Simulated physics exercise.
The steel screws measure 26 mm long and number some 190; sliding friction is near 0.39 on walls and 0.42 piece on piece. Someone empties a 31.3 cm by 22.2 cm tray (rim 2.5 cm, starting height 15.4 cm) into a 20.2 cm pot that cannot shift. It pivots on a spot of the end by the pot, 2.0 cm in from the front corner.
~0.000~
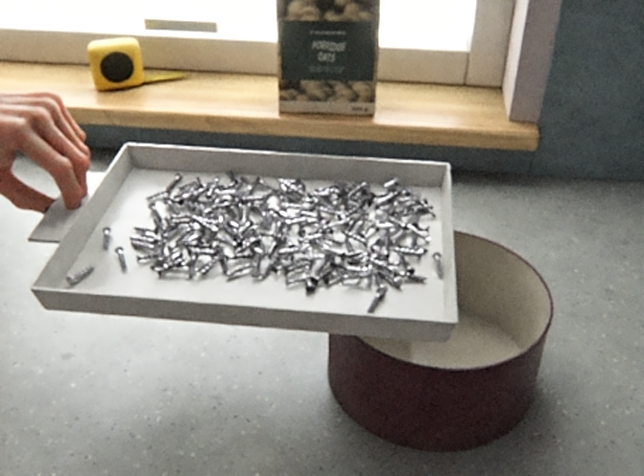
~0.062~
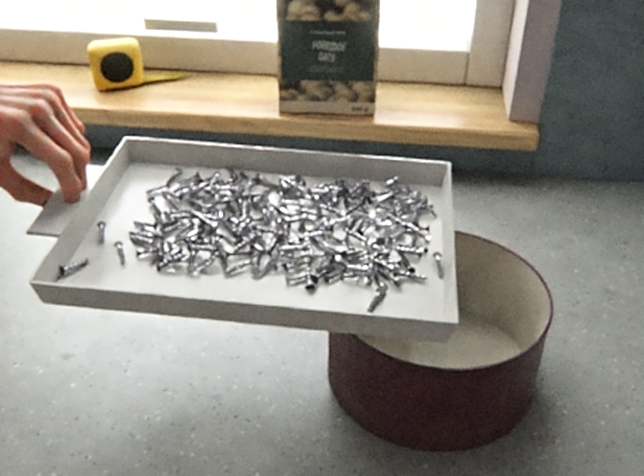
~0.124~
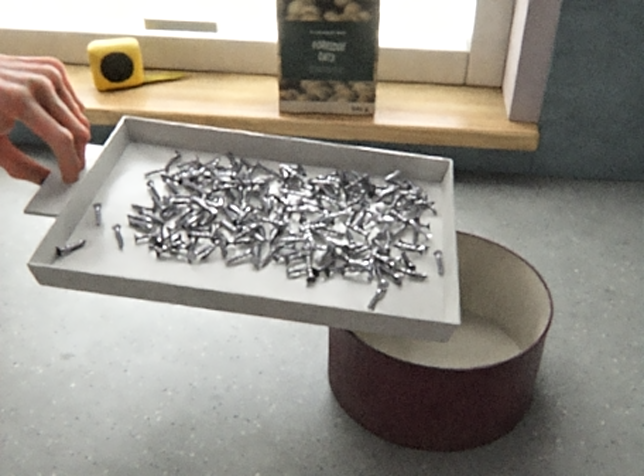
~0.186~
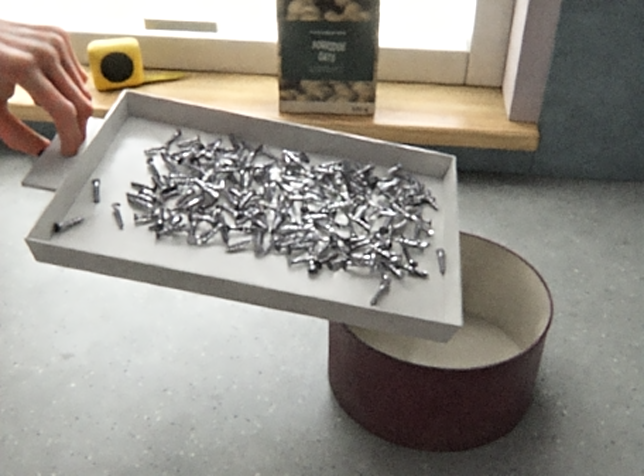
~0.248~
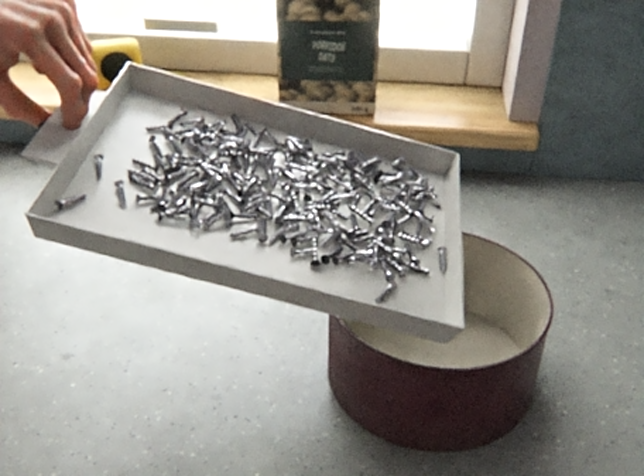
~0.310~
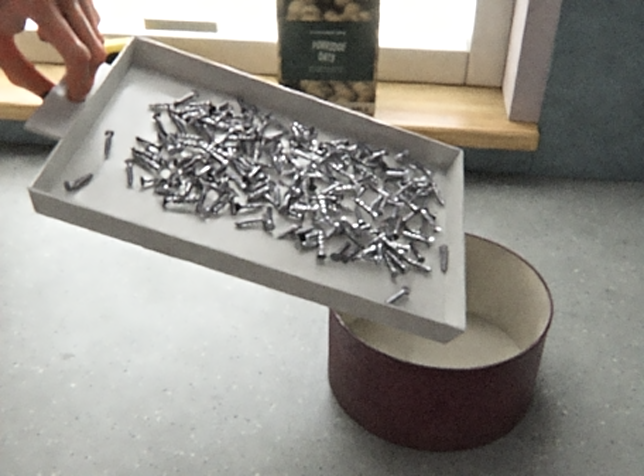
A tray of small steel screws tilts down to the right as a hand raises its left end.
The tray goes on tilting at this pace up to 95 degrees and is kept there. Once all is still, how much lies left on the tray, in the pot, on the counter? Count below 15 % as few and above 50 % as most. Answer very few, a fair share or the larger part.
Tray: Very few, pot: A fair share, counter: The larger part.
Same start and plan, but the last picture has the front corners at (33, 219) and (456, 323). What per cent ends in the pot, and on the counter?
Pot 5, counter 95.
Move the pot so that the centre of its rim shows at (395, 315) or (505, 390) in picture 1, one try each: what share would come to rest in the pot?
Some 15 and 85 per cent.
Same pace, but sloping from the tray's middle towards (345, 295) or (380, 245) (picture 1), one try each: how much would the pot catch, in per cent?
Some 0 and 90 per cent.
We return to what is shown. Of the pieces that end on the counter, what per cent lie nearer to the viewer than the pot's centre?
Roughly 100 per cent.
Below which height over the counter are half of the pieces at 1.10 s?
Roughly 18 cm.
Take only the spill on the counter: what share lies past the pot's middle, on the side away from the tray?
Roughly 90 per cent.
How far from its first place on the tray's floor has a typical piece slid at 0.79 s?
Roughly 13 cm.
After 0.79 s, tilt 56 degrees; the tray holds 100 %, the pot 0 %.
Then, at 1.10 s, tilt 79 degrees; the tray holds 70 %, the pot 10 %.
Then, at 1.52 s, tilt 95 degrees; the tray holds 5 %, the pot 35 %.
In the end, at 2.5 s, tray 0 %, pot 40 %, counter 60 %.
